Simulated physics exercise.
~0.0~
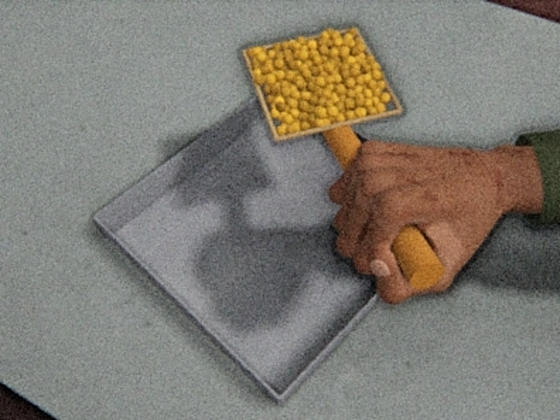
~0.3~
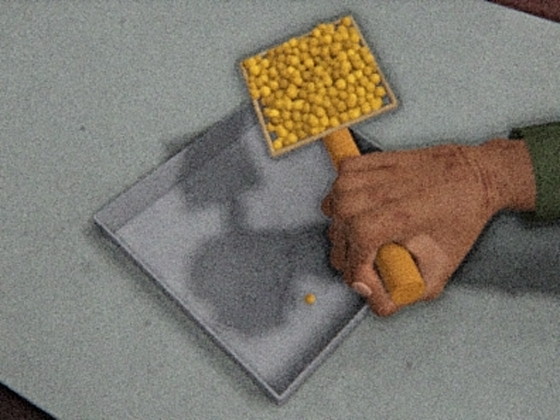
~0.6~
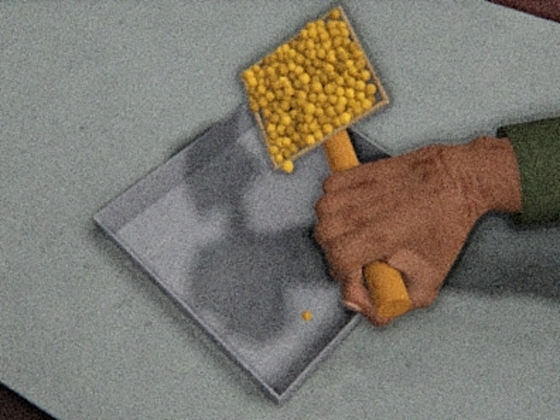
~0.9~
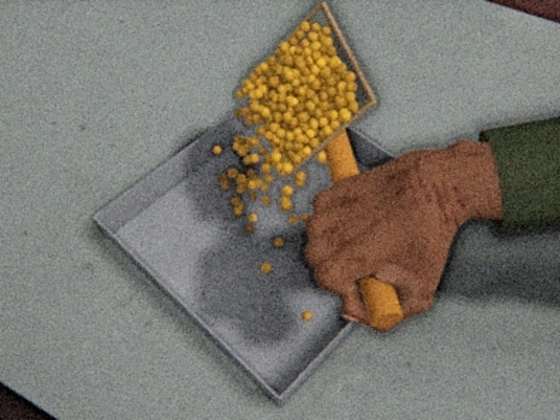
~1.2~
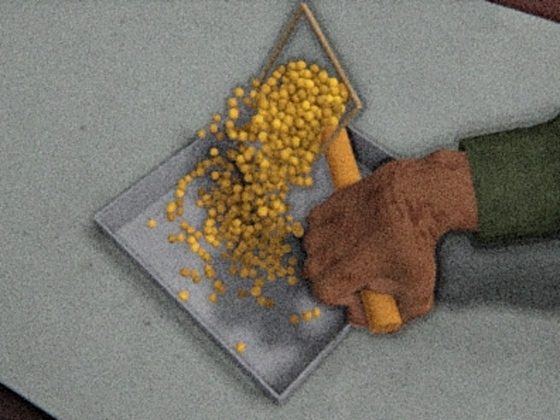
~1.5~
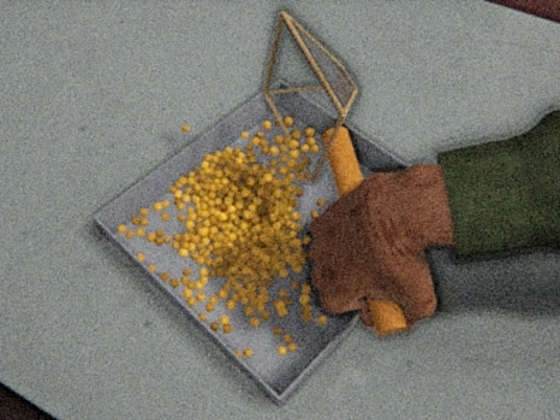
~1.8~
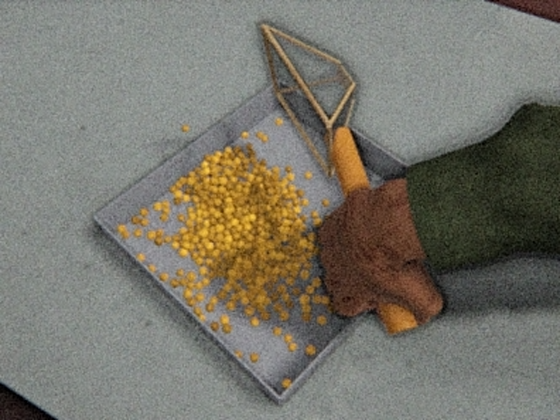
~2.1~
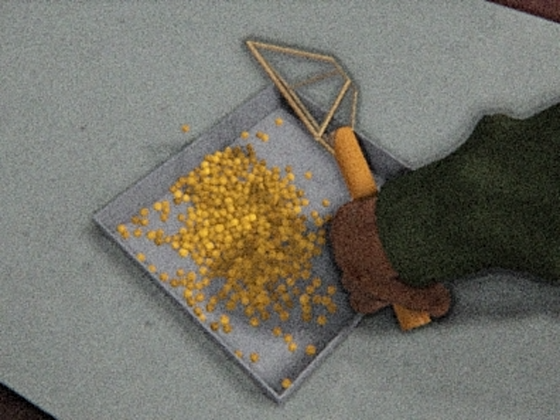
Yellow maize kernels pouring from a scoop tilted by a worker's hand, spreading across a grey tray until the scoop is empty.
